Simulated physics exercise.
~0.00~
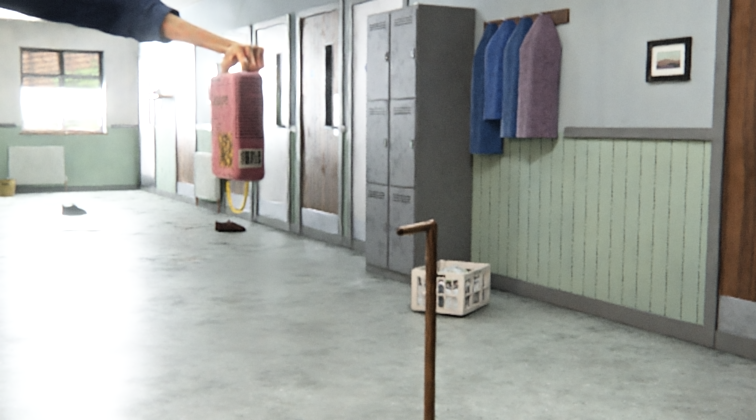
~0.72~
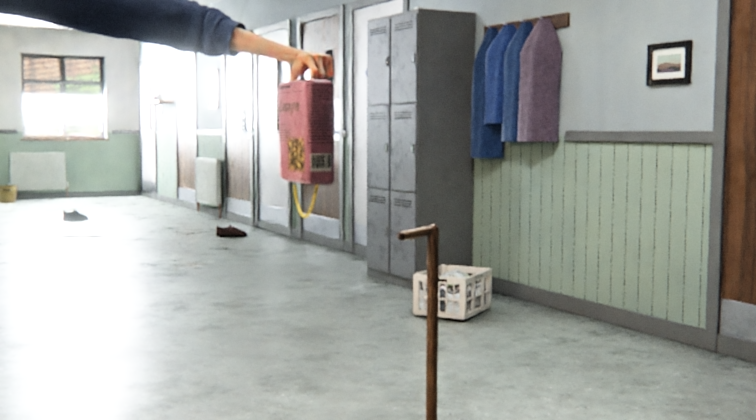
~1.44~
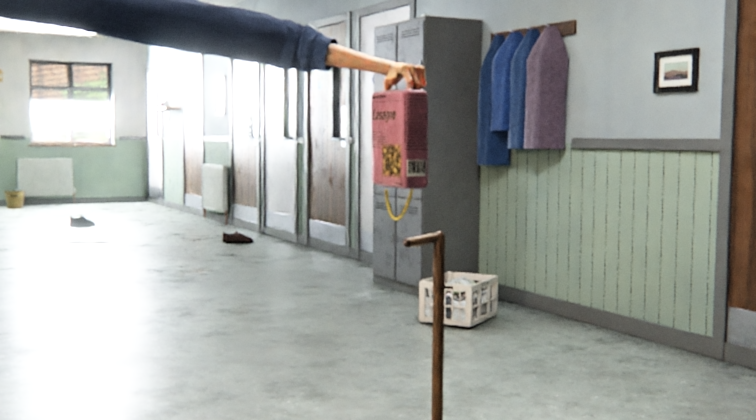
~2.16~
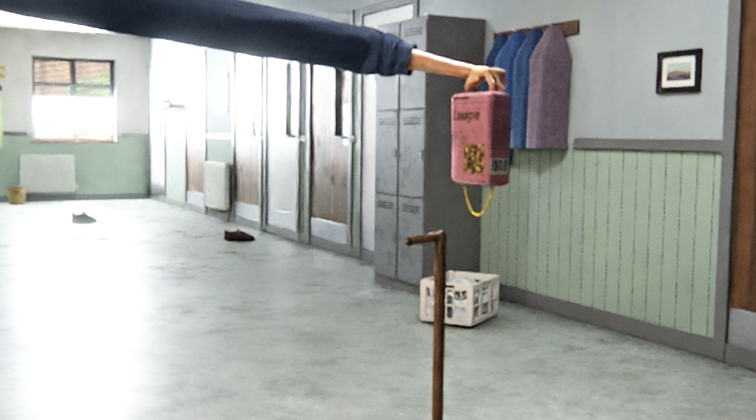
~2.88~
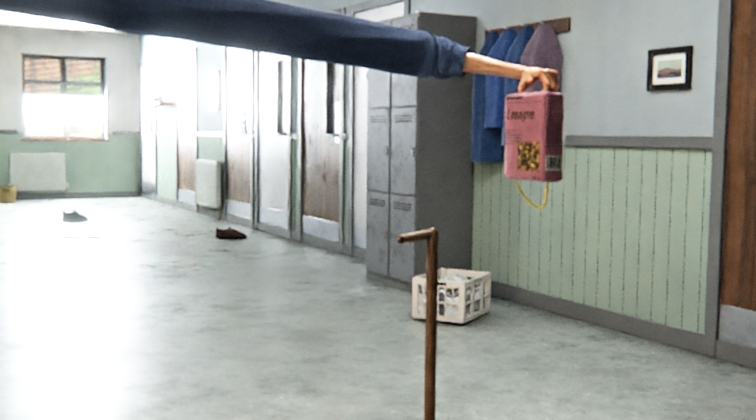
A hand carried an upright pink bag with a yellow loop dangling beneath it from left to right across a locker-lined hallway, passed it over a thin brown post with a hooked top, and ended up beyond the post without snagging.
